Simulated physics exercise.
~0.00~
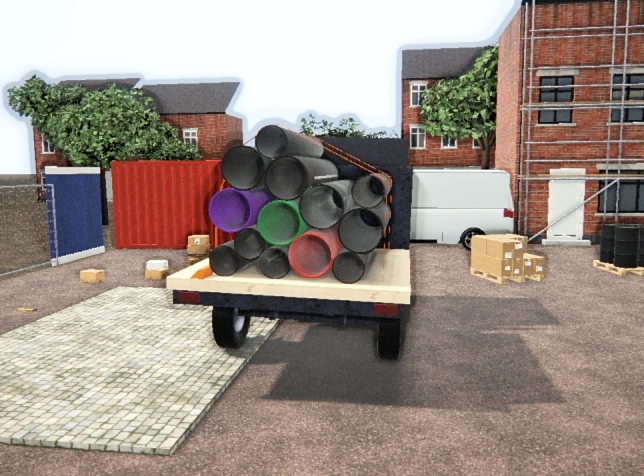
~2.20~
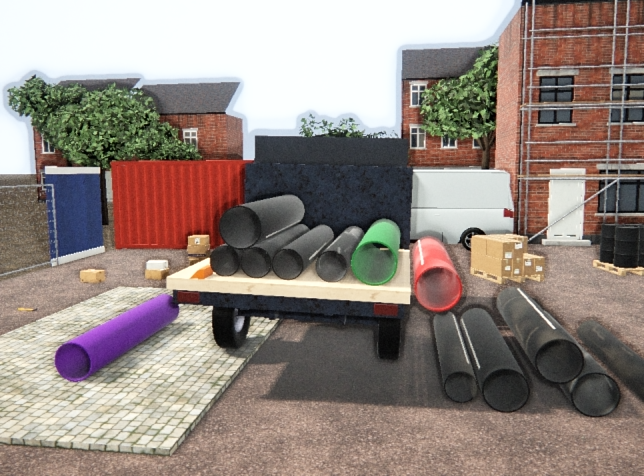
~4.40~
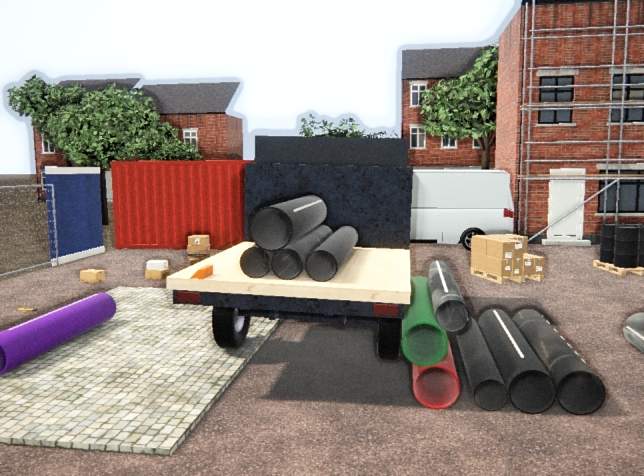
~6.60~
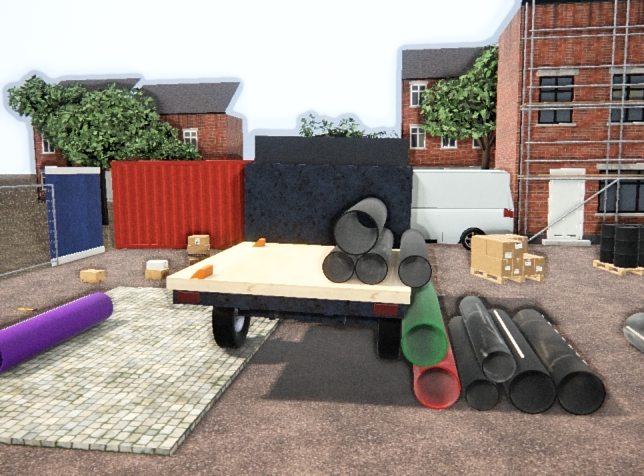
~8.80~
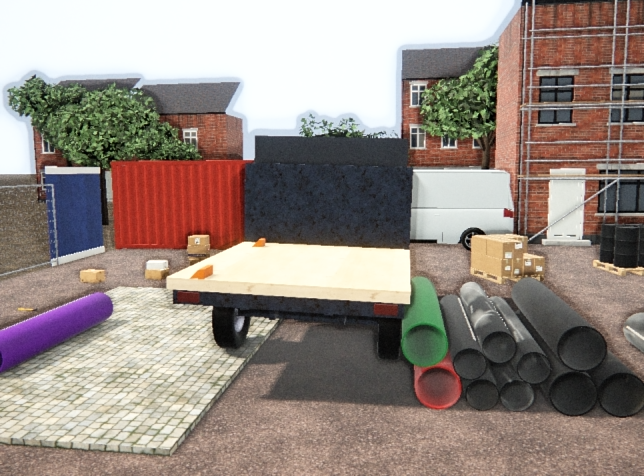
Builders' yard with stacked pipes rolling off a flatbed, purple falling left, red then green dropping right, leaving the deck empty.
